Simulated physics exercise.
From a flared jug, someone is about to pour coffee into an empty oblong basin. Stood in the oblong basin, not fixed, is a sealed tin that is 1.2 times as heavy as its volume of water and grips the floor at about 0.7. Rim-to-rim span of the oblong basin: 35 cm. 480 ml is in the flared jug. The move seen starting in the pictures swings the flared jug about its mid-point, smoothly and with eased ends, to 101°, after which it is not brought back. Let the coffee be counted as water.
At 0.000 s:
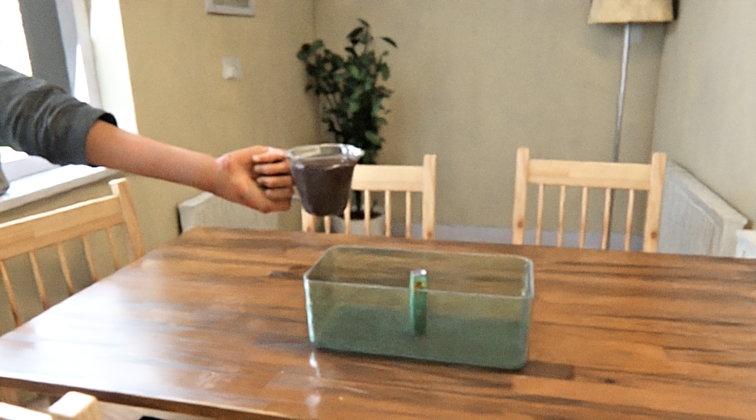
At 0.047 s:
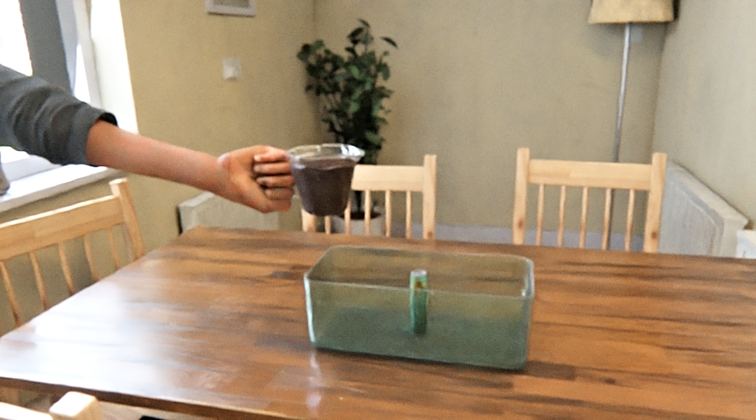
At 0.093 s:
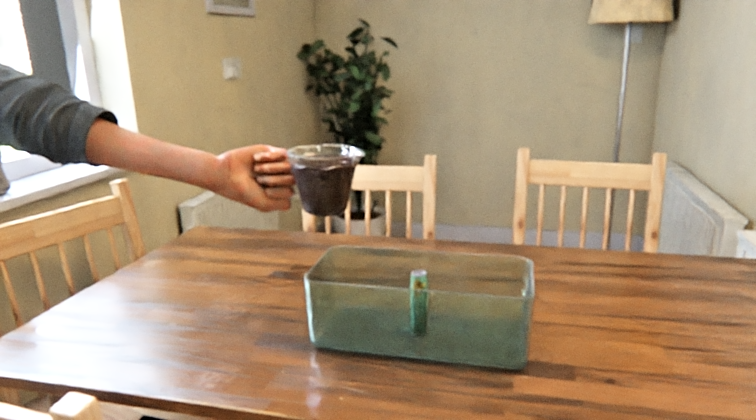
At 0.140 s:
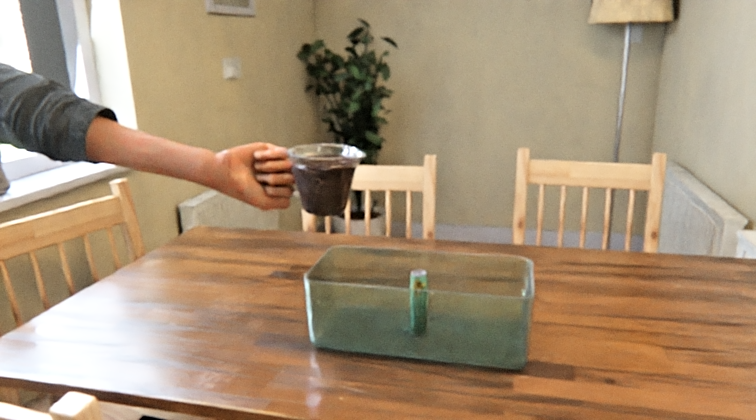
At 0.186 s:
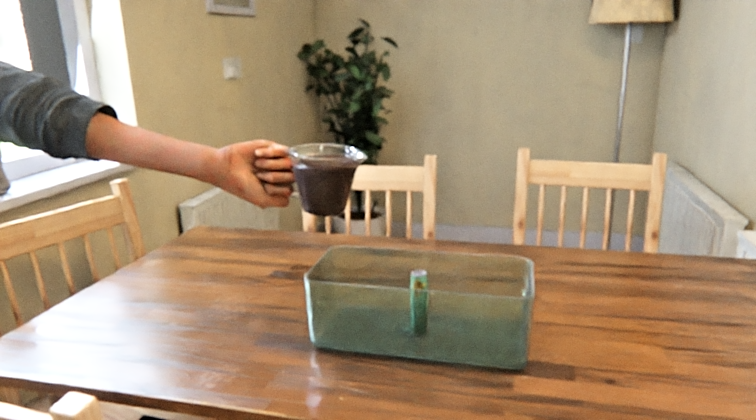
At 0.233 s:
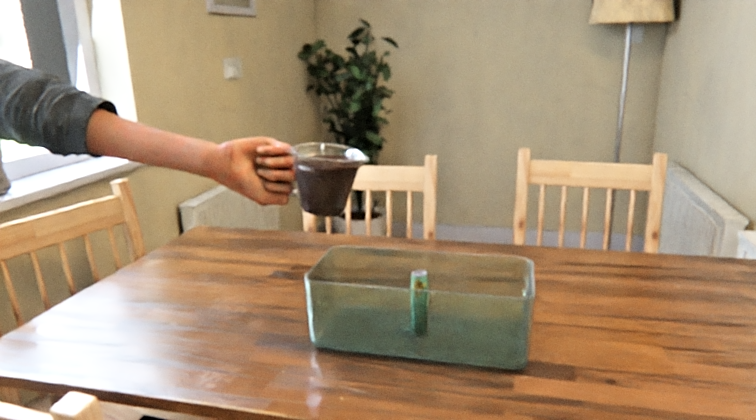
In a room with pale wooden chairs and a leafy plant, a hand from the left holds a clear jug of dark coffee above a tabletop, near a greenish glass basin with a small tin standing inside. The jug stays almost still, then tilts slightly to the right.
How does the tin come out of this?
It tumbles over.
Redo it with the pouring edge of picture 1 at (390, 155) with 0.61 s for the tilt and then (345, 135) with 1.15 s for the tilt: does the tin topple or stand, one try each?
First it goes over; then it stays up.
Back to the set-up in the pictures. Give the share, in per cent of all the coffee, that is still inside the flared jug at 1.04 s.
I'd say some 16 per cent remains.
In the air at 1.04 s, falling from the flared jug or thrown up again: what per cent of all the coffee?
Some 18 % is up in the air.
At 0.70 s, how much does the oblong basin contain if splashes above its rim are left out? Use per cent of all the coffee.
About 7 per cent.
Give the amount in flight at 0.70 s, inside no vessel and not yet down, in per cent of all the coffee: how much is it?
Around 20 in a hundred.
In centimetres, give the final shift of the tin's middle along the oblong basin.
It finishes around 7.5 cm from where it began.
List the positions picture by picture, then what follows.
In the first picture, it leans 0°; its right rim is at (363, 153); the coffee meets the walls at (295, 159) and (355, 161); the oblong basin's rim runs from (318, 263) to (532, 278); the tin's top is at (419, 275).
In the second picture, it leans 0°; its right rim is at (364, 154); the coffee meets the walls at (296, 159) and (356, 161).
In the third picture, it leans 1°; its right rim is at (364, 154); the coffee meets the walls at (296, 159) and (356, 161).
In the fourth picture, it leans 3°; its right rim is at (365, 156); the coffee meets the walls at (297, 159) and (356, 162).
In the fifth picture, it leans 5°; its right rim is at (366, 157); the coffee meets the walls at (298, 159) and (358, 162).
In the sixth picture, it leans 8°; its right rim is at (368, 160); the coffee meets the walls at (299, 159) and (360, 162).
After 0.70 s the tilt is 58° and 73 per cent is still to pour; the tin stands where it began.
After 1.04 s the tilt is 92° and 17 per cent is still to pour; the tin leans 29°.
After 1.39 s the tilt is 101° and 0 per cent is still to pour; the tin lies on its side.
After 1.78 s the tilt is 101° and 0 per cent is still to pour; the tin lies on its side.
In the end the tin lies on its side.
